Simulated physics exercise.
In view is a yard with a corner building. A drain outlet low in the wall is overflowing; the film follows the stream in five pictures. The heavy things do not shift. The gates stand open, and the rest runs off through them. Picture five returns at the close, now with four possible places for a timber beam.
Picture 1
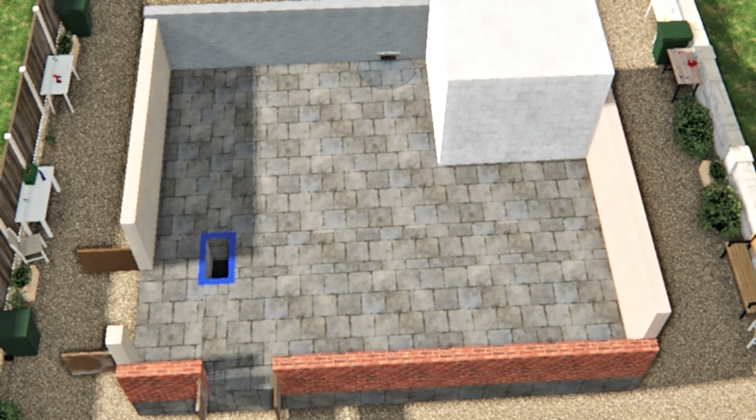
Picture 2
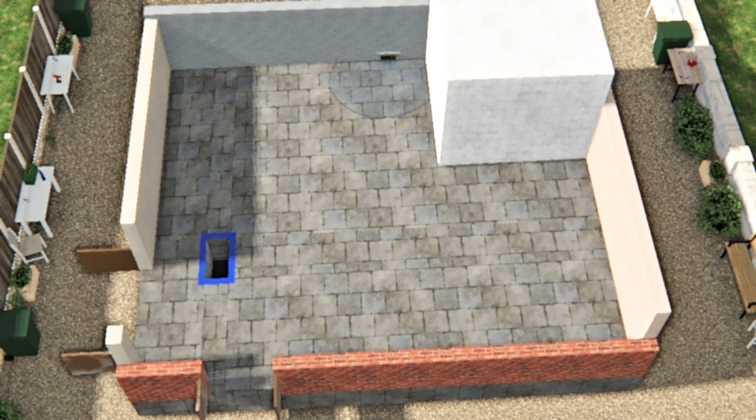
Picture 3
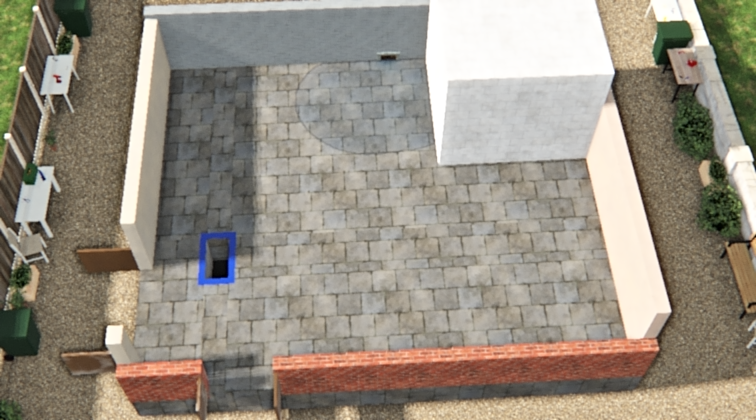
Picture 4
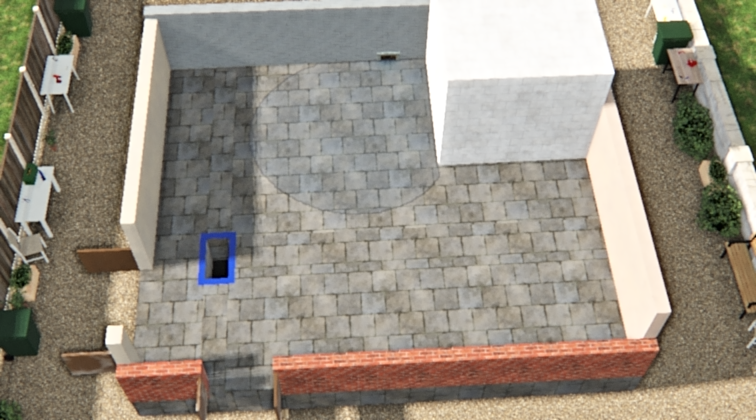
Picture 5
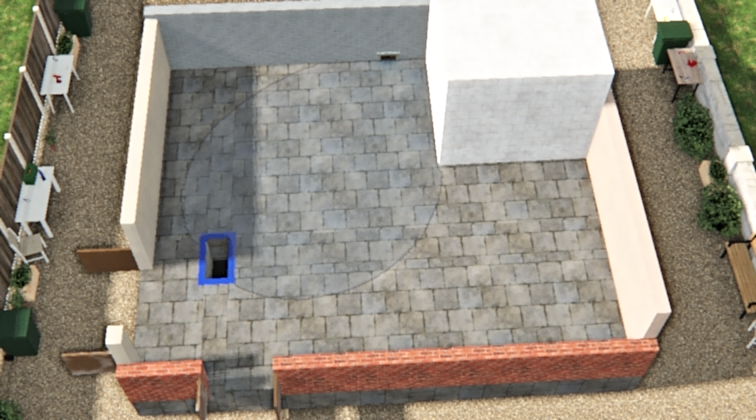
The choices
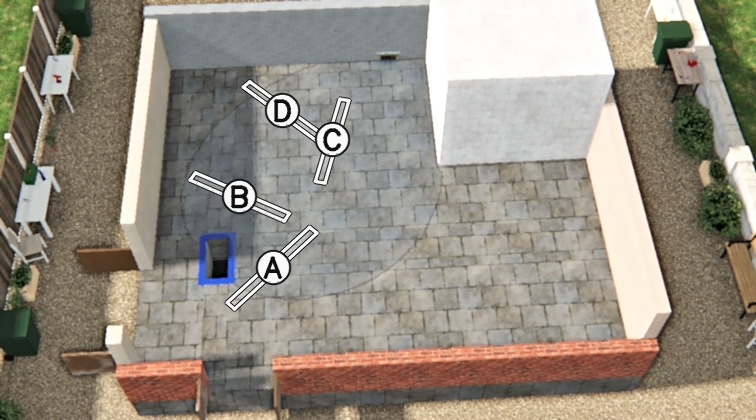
Water spread in a widening round sheet across a paved, walled yard, starting by the back wall beside the white corner block and growing until its edge reached the blue-edged drain on the left.
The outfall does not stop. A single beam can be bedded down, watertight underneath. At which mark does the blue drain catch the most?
A beats the others.
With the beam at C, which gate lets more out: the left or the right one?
More leaves on the left.
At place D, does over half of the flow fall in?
No.
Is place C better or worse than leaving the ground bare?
It is worse.
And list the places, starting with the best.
The order is A, D, C, B.
On the marked copy, A from (230, 305) to (313, 230); B from (192, 176) to (286, 217); C from (320, 182) to (344, 99); D from (246, 84) to (319, 137).
For place A, about 30 % of the stream runs into the blue drain, about 70 % out by the gates.
For place B, about 8 % of the stream runs into the blue drain, about 92 % out by the gates.
For place C, about 14 % of the stream runs into the blue drain, about 86 % out by the gates.
For place D, about 20 % of the stream runs into the blue drain, about 79 % out by the gates.
